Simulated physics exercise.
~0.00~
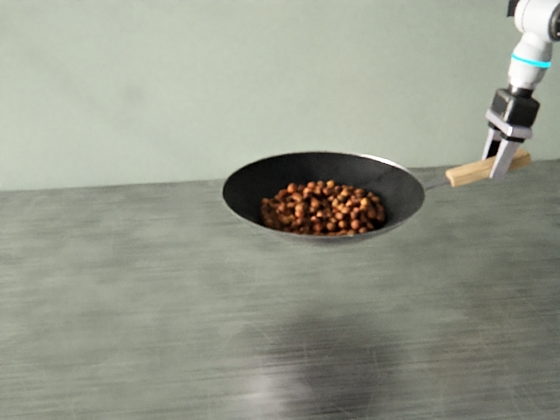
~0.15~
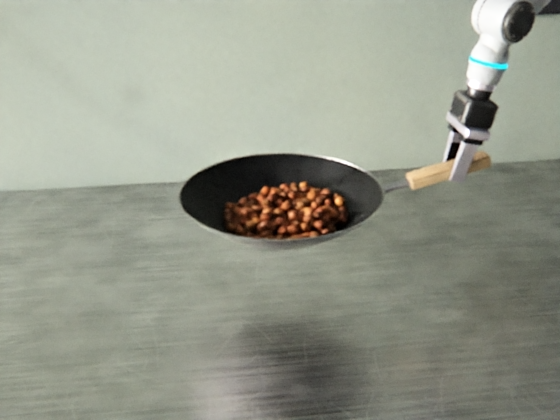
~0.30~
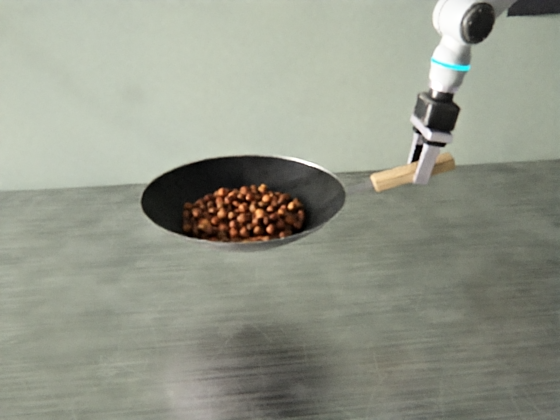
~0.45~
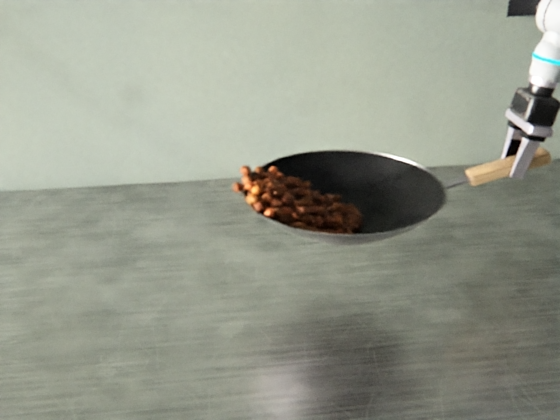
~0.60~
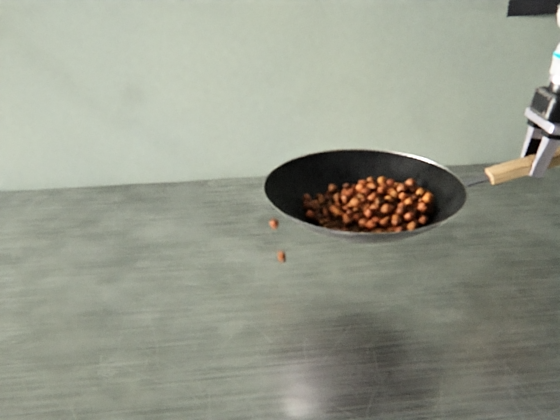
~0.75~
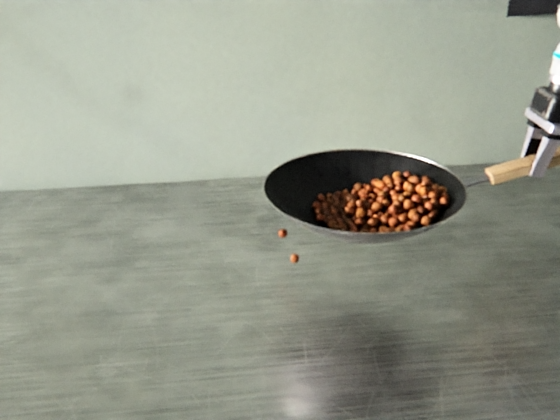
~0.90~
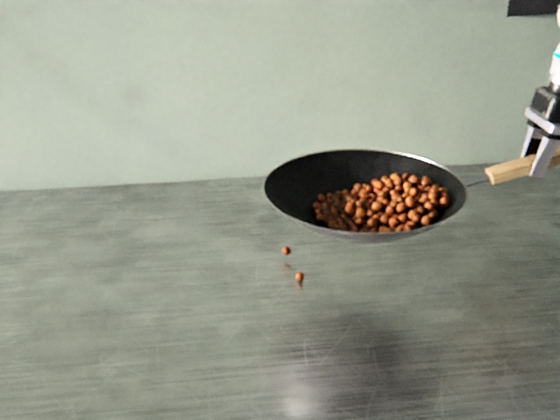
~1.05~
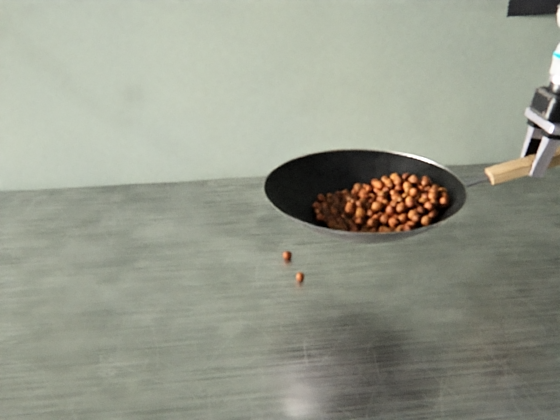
A brushed grey metal table stands against a pale green wall, seen from the front and slightly above. A white robot arm with a cyan band and dark gripper reaches in from the upper right, holding the wooden handle of a black wok heaped with reddish-brown hazelnuts. The arm carries the wok level to the left, then sweeps it back right, and the nuts pile up against the left rim. Two spill over that side as the rest slide back. The wok stops farther right, still full, with two nuts lying on the table.
